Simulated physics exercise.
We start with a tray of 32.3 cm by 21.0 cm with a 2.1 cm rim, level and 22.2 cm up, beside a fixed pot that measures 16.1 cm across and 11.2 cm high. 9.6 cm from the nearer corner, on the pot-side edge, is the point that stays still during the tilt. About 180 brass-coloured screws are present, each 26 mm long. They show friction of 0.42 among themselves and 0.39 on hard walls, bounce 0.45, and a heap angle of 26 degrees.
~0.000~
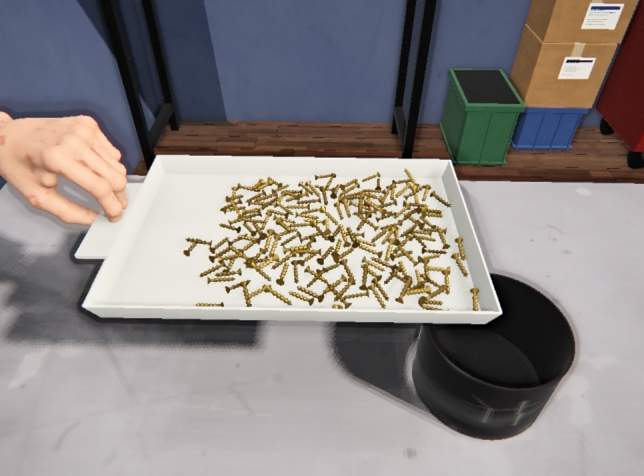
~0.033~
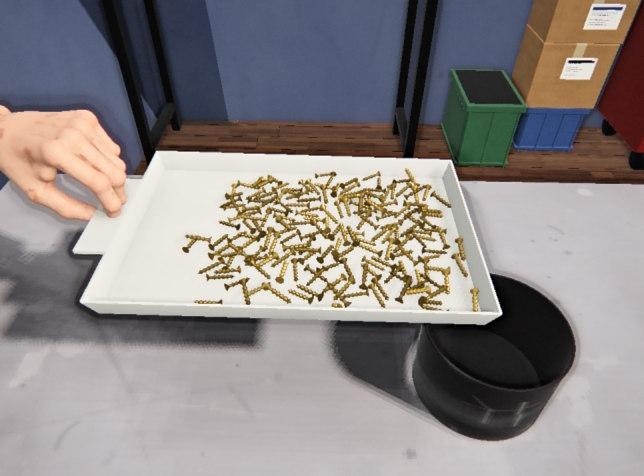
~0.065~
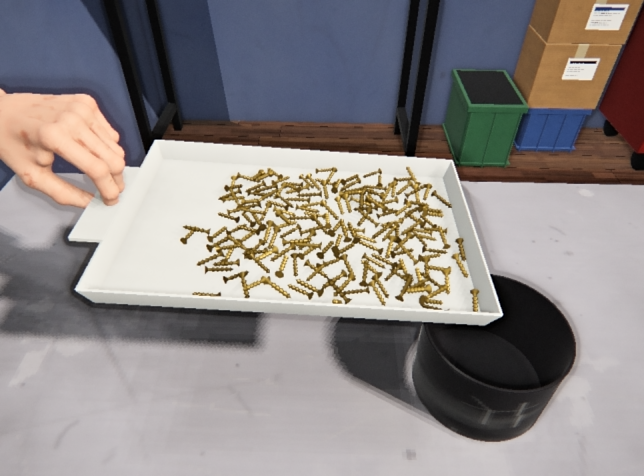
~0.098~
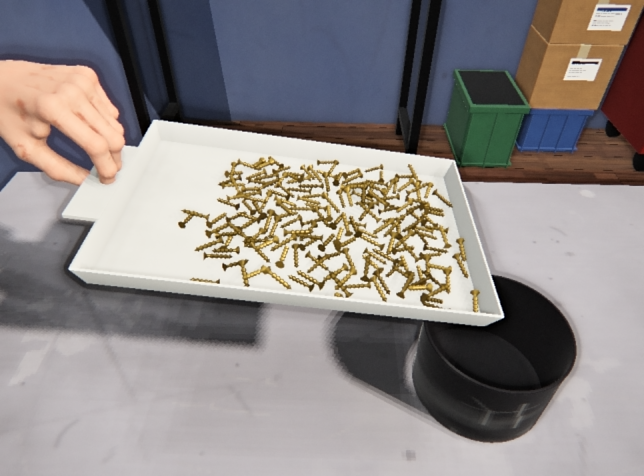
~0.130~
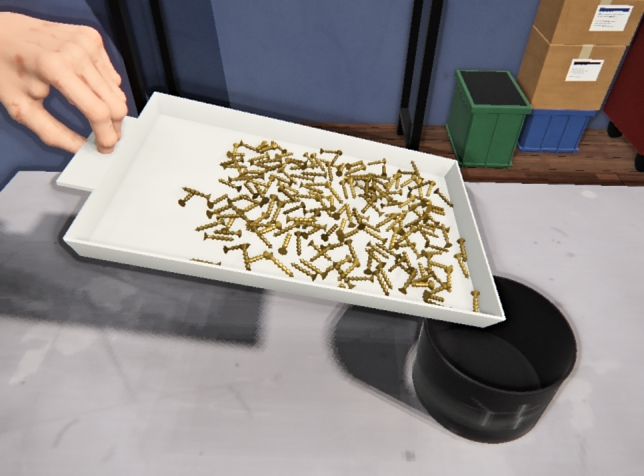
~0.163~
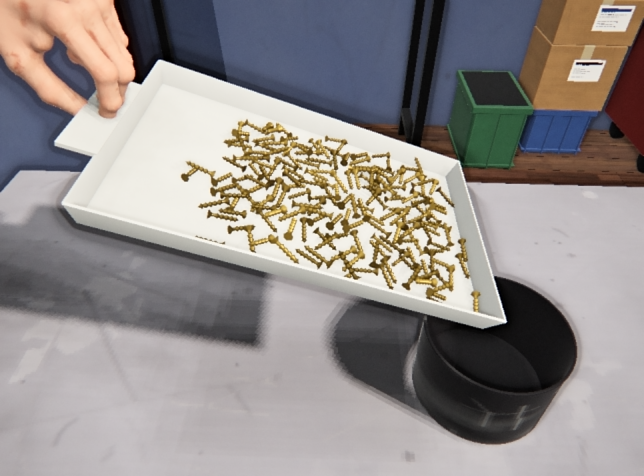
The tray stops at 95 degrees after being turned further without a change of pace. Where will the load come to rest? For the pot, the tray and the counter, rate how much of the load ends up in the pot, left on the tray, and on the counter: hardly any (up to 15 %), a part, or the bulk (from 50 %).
Pot: The bulk; tray: Hardly any; counter: A part.
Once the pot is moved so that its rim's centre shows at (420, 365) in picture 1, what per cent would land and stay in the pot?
I'd expect near 10 per cent.
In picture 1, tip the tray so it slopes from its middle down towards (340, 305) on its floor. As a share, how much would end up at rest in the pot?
That would be close to 5 per cent.
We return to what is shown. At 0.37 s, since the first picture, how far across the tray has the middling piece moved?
Roughly 3 cm.
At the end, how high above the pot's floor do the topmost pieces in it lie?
Some 2.0 cm up.
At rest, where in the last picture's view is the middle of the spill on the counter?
Near (589, 421).
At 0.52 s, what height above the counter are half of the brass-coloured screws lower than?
Some 24 cm above the counter.
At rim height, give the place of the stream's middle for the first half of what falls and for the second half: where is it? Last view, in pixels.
Early half: About (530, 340); late half: (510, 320).
After 0.37 s, tilt 57 degrees; the tray holds 100 %, the pot 0 %.
Then, at 0.52 s, tilt 85 degrees; the tray holds 90 %, the pot 0 %.
After 0.78 s, tilt 95 degrees; the tray holds 0 %, the pot 70 %.
By 2.0 s all is still; pot 70 %, tray 0 %, counter 30 %.
